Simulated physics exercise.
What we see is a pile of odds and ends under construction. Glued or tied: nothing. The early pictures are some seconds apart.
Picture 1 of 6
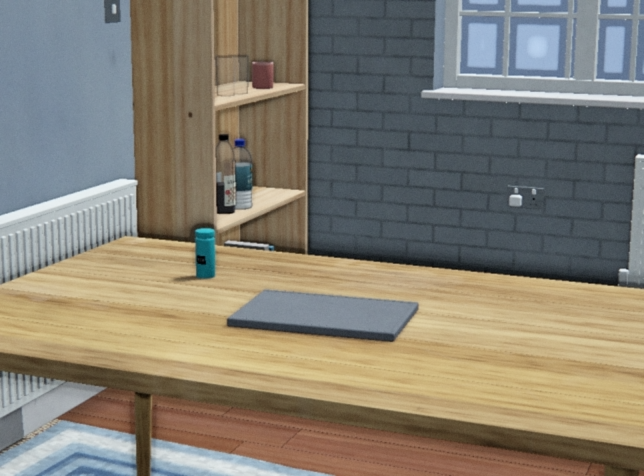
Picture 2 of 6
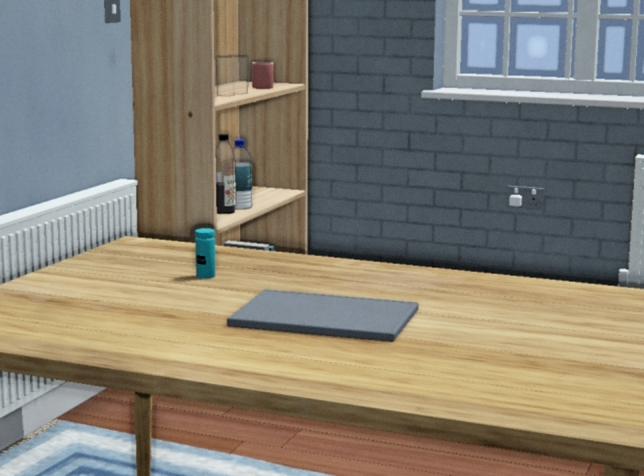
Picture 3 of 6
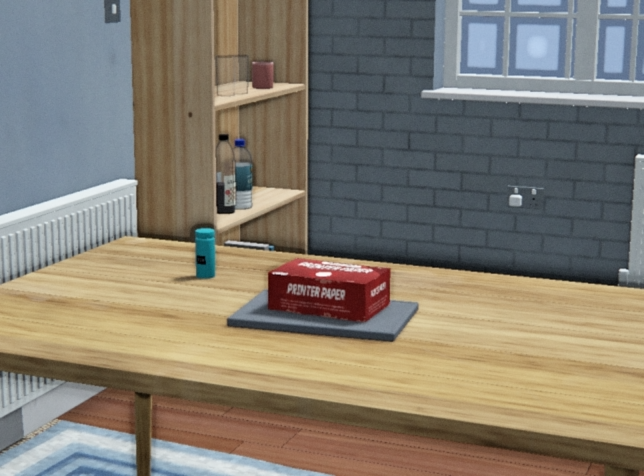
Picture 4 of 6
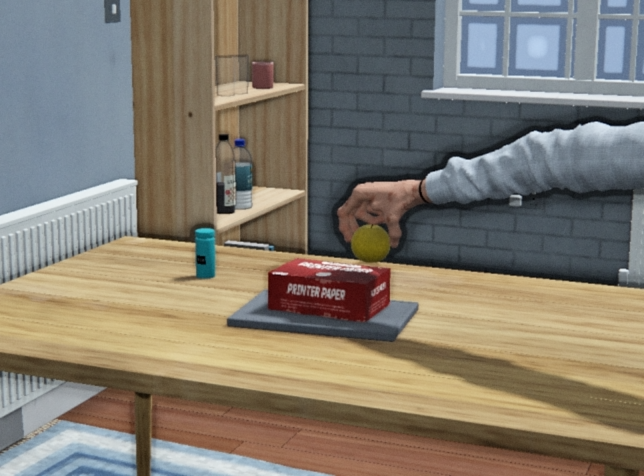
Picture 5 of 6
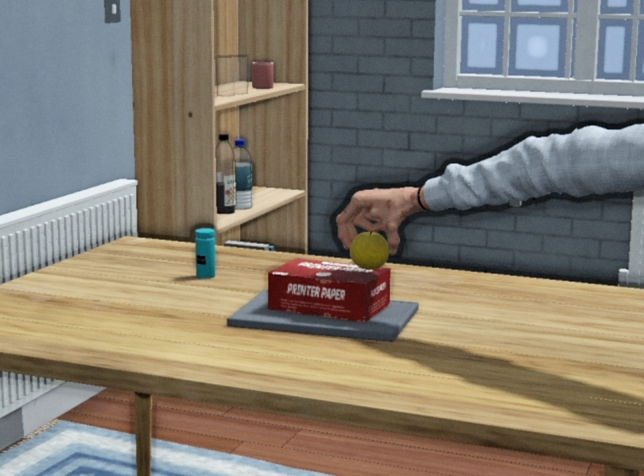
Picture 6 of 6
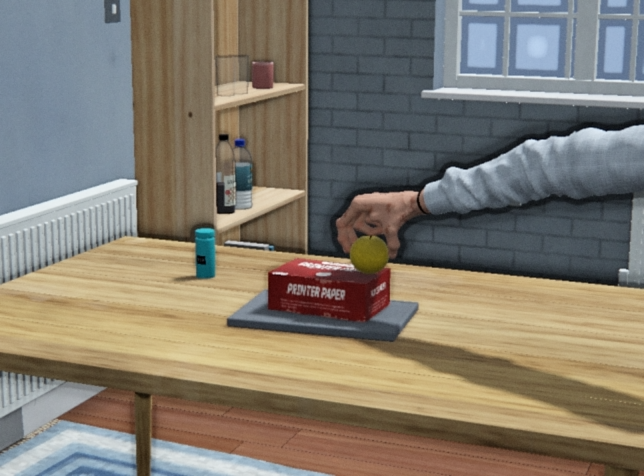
To begin with, a flat grey tray lies on a wooden table near a turquoise shaker, and nothing moves. A red box of printer paper then appears on the tray, and a hand reaches in from the right holding a yellow apple above the box, lowering it slightly onto the top while still gripping it.
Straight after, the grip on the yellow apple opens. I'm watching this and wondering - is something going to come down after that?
No, seems the tower stands.
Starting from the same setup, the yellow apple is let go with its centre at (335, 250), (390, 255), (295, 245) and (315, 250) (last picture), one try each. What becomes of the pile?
Case one: Stable. Case two: Falls over. Case three: Stable. Case four: Stable.
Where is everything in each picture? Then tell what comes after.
In the first frame, the last thing is not in view yet.
In the second frame, the last thing is not in view yet; grey tray (325, 314).
In the third frame, the last thing is not in view yet; turquoise shaker (205, 253).
In the fourth frame, still above its spot; yellow apple (371, 244); red box (330, 289).
In the fifth frame, still above its spot; yellow apple (370, 251); grey tray (325, 314).
In the sixth frame, set down, still held; yellow apple (370, 255); turquoise shaker (205, 253).
Then, 0.90 s after the last picture, nothing has stirred.
Then, 2.00 s after the last picture, yellow apple resting near (370, 255).
At rest, all 4 in place. Seen from the same camera at the end, yellow apple near (370, 255). The pile keeps its balance.
